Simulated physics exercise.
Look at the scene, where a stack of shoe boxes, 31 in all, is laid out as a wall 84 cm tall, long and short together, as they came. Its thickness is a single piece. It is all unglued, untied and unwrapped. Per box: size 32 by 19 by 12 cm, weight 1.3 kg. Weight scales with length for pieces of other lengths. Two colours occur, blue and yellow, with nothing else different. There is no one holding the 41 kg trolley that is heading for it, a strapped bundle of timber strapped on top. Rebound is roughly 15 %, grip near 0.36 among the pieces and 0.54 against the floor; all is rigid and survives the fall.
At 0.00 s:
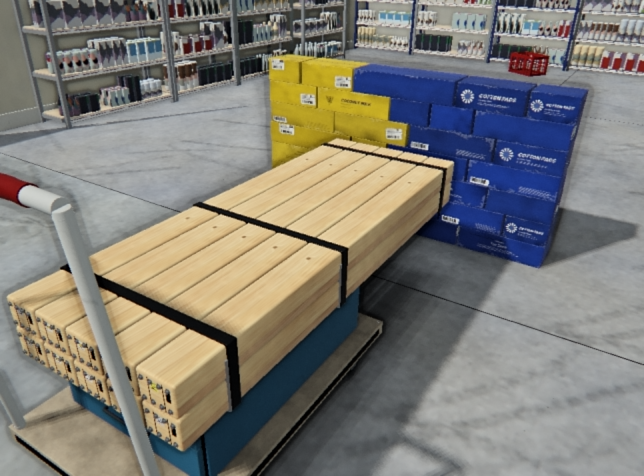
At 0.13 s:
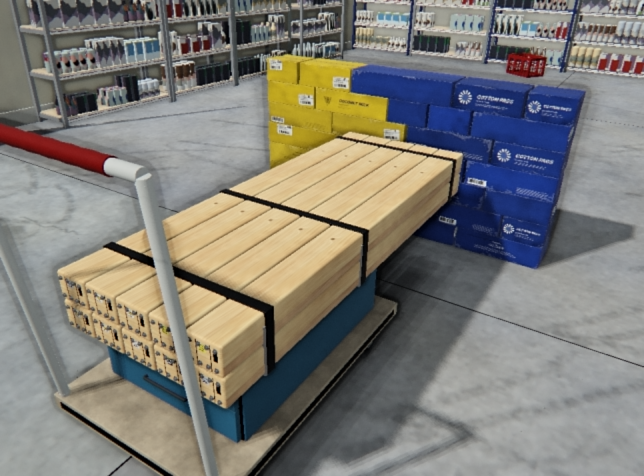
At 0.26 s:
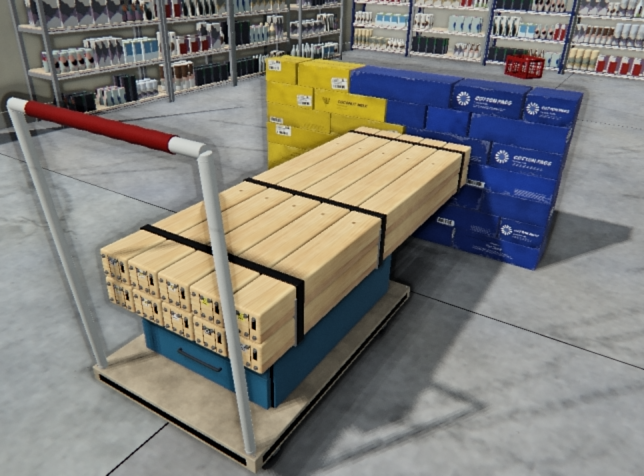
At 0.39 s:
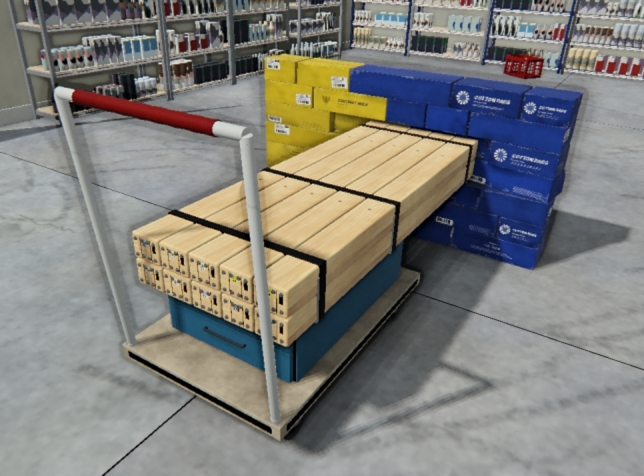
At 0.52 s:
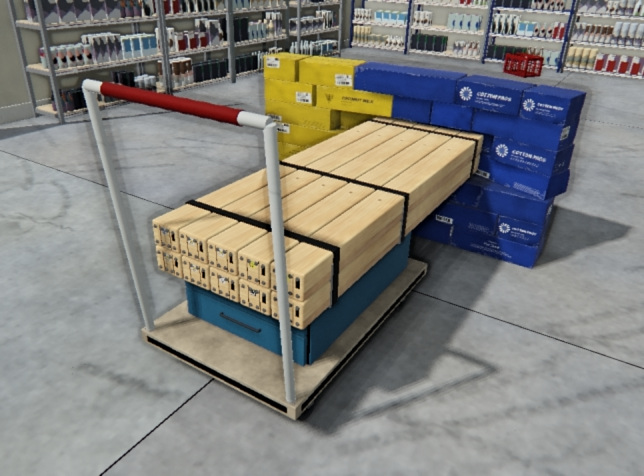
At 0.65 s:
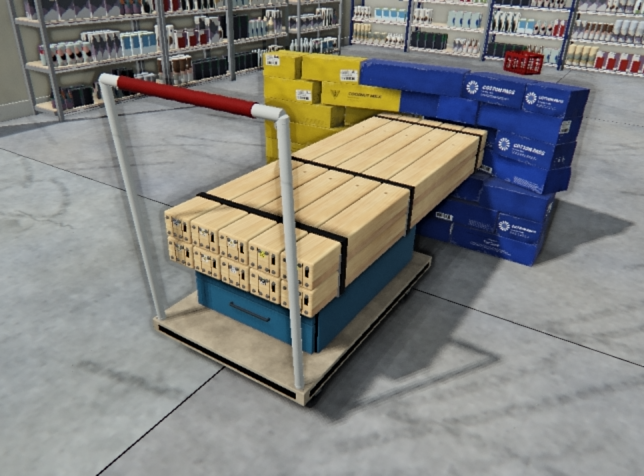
A trolley loaded with strapped wooden beams rolls into a blue and yellow box wall, shifting several boxes.
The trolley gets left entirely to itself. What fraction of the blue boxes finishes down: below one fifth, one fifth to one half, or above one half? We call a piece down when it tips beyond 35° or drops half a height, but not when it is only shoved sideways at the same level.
Above one half.
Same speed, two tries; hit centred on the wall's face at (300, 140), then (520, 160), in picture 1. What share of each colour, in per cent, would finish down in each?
You'd get yellow at 80 followed by 20, and blue at 50 followed by 60 percent.
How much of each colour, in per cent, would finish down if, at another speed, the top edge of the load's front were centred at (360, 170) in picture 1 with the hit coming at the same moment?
Result - yellow: 10%; blue: 50%.
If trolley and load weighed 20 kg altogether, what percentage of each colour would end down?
Down by colour: Yellow 0, blue 0 per cent.
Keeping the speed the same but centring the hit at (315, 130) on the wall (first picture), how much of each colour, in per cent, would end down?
Down at the end: Yellow 60 percent, blue 10 percent.
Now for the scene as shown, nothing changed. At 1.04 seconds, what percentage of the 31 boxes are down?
45 per cent.
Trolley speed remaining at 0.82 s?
Speed: Around 0.2 m/s.
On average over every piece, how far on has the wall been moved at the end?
About 25 cm.
After 0.82 s, load 25 cm past the wall's line, still rolling; 1 of the 17 blue boxes down (1 of 31 in all colours); top blue box 20° from how it stood; top yellow box 16° from how it stood.
After 1.04 s, load 28 cm past the wall's line, still rolling; 10 of the 17 blue boxes down (14 of 31 in all colours); top blue box 60° from how it stood, 26 cm lower; top yellow box 49° from how it stood, 43 mm lower.
After 1.36 s, load 32 cm past the wall's line, still rolling; 10 of the 17 blue boxes down (14 of 31 in all colours); top blue box on its side; top yellow box on its side.
In the end (2.2 s), load 34 cm past the wall's line, stopped; 10 of the 17 blue boxes down (14 of 31 in all colours); top blue box upside down; top yellow box upside down. That is 59 per cent. From the last view, middles, top blue box near (552, 180), top yellow box near (312, 145).
